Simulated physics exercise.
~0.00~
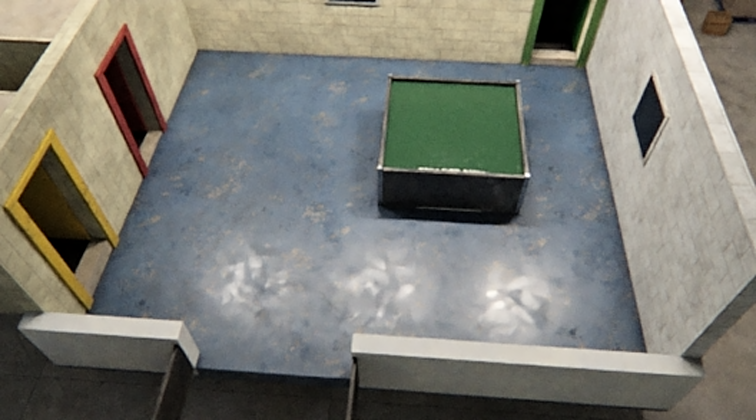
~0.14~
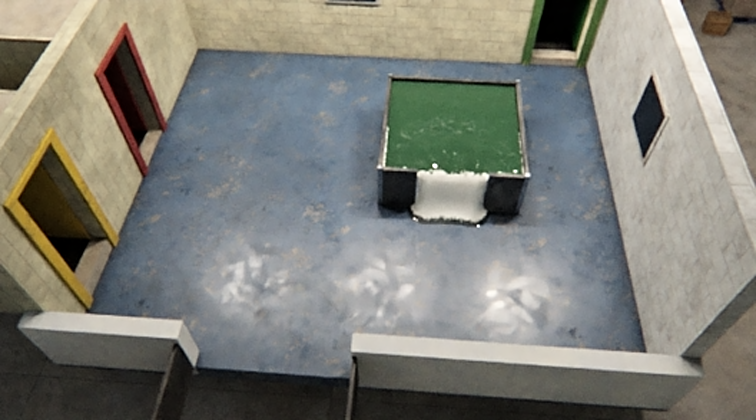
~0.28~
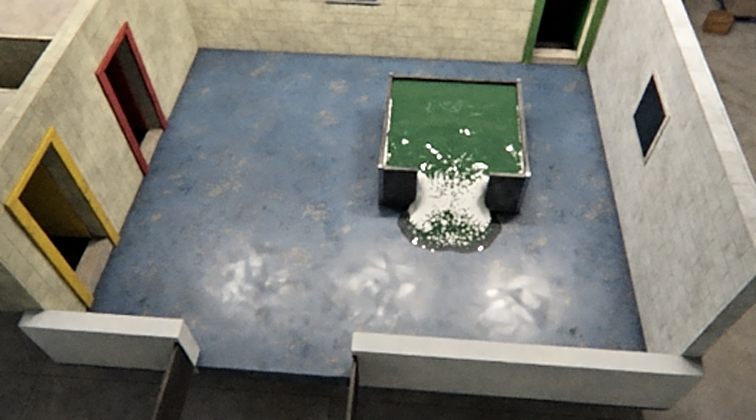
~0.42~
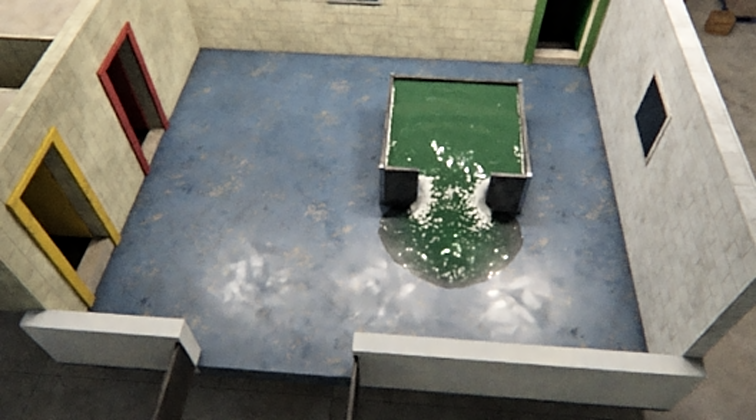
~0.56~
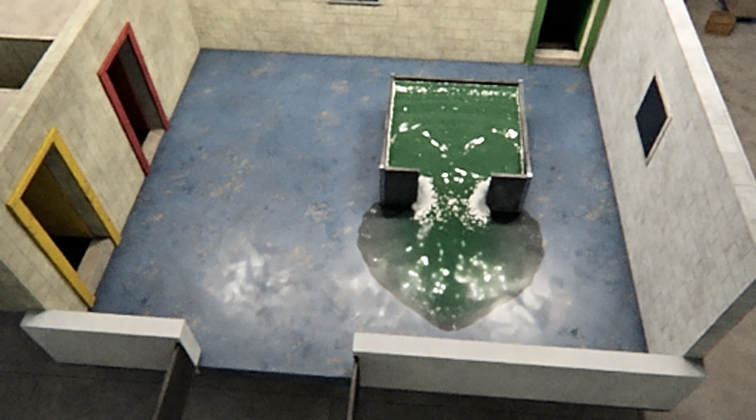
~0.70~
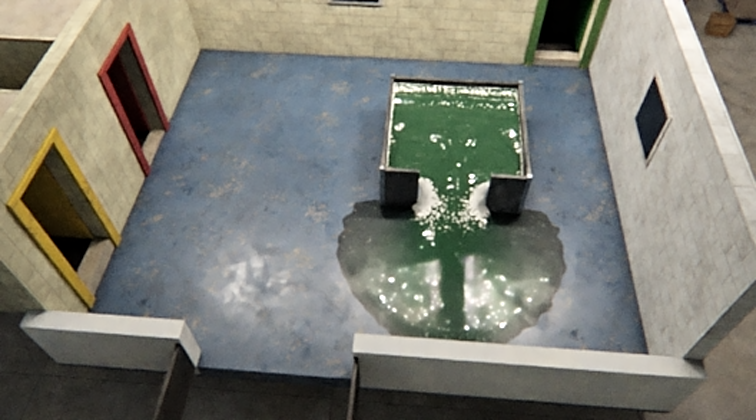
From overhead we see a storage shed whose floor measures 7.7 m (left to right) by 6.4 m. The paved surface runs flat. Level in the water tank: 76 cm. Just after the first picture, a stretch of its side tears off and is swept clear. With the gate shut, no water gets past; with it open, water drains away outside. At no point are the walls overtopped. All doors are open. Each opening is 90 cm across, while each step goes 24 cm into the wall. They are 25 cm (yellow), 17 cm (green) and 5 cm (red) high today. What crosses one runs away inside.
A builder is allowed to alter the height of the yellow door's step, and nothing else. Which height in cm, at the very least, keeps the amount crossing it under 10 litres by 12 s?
Close to 10 cm is just enough.
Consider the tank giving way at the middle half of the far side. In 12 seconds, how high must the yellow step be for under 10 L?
A minimum of about 6.5 cm.
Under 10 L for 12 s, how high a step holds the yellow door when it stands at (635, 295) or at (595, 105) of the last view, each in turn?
About 14.5 cm, then about 10.5 cm.
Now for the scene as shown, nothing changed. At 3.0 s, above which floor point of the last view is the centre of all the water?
Around (457, 229).
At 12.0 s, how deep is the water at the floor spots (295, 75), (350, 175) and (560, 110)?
In order: Around 8, 3 and 8 cm.
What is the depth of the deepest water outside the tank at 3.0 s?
It gets to close to 34 centimetres there.
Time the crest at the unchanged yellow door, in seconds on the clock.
The depth peaks at about 4.0 seconds.
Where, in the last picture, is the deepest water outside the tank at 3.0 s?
Look close to (646, 384).
After 1.4 s water covers 25 % of the floor, deepest (40 cm) near (451, 216); it has not reached the yellow door.
After 3.0 s water covers 30 % of the floor, deepest (34 cm) near (646, 384); it has not reached the yellow door.
After 12.0 s water covers 95 % of the floor, deepest (12 cm) near (189, 100); 6 cm at the yellow door, 0 litres in over its 25 cm step.
At the yellow door as built, the water arrived by 3.5 s and peaked near 13 cm at 4.2 s.
Run again over the same 12 s with other heights there, 17 litres in over 9 cm, 2 litres over 12.5 cm. The limit of 10 litres is kept from about 10 cm up.
